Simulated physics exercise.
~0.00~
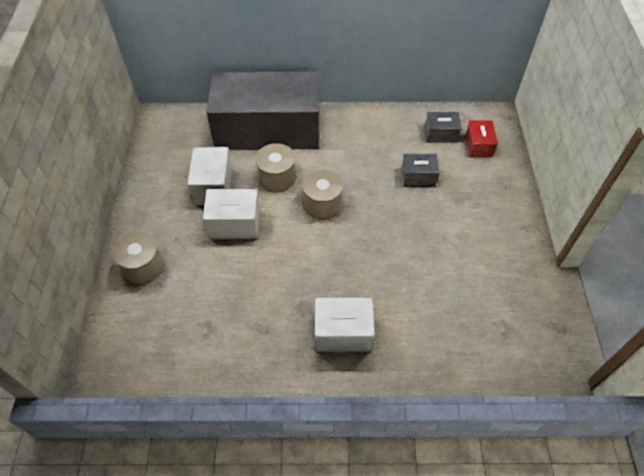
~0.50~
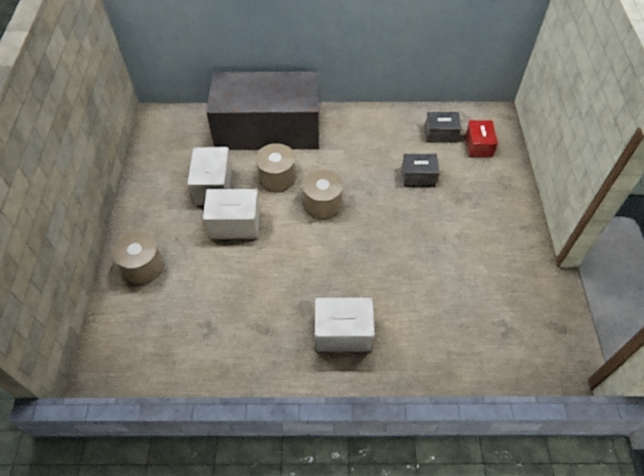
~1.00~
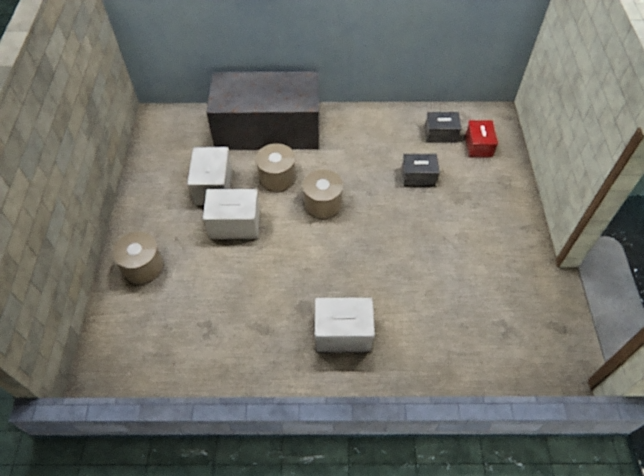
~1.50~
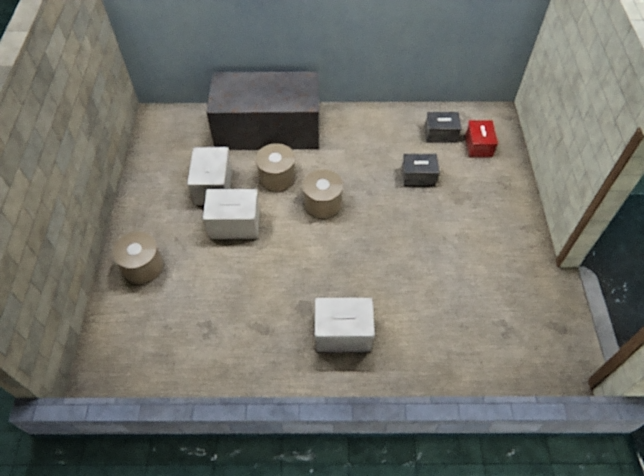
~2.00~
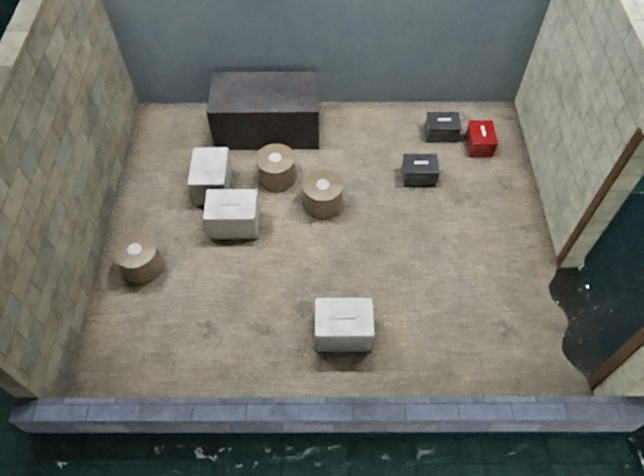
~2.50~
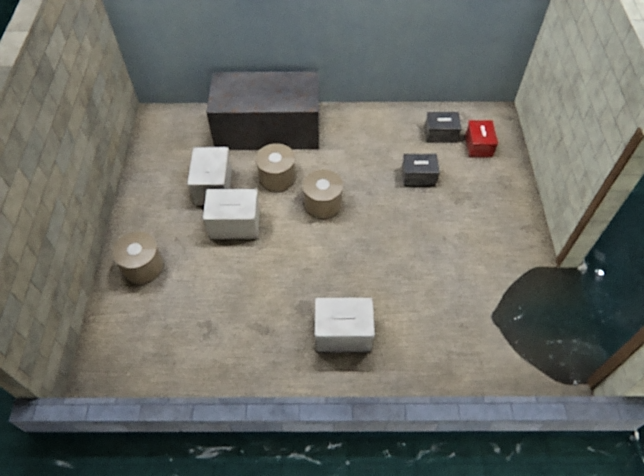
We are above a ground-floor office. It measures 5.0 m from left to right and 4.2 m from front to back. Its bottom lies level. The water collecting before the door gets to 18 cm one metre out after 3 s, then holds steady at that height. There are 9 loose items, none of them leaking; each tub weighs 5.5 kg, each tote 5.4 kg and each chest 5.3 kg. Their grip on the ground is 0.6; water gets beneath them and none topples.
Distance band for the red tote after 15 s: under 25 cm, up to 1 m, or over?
It is going to stay near home.
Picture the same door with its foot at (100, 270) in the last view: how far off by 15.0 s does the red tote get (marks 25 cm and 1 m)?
As for the red tote, it winds up a long way off.
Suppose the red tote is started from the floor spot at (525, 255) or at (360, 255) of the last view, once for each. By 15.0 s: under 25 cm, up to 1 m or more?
Try one: Negligible displacement; try two: Large displacement.
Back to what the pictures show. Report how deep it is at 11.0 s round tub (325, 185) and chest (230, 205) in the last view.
Roughly 7 and 12 cm.
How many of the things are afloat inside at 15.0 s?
Total: 9.
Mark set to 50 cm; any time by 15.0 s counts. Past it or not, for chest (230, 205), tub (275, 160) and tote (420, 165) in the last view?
In turn: Past it, more, under.
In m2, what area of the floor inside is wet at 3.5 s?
At that time the wet patch spans about 3.5 m2.
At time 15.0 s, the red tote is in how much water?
About 5 cm.
After 3.5 s the red tote is near (483, 132), 0.0 m from its start, aground; 0 afloat.
After 6.8 s the red tote is near (483, 132), 0.0 m from its start, aground; 3 afloat.
After 11.0 s the red tote is near (483, 132), 0.0 m from its start, aground; 6 afloat.
After 15.0 s the red tote is near (489, 135), 0.1 m from its start, afloat; 9 afloat.
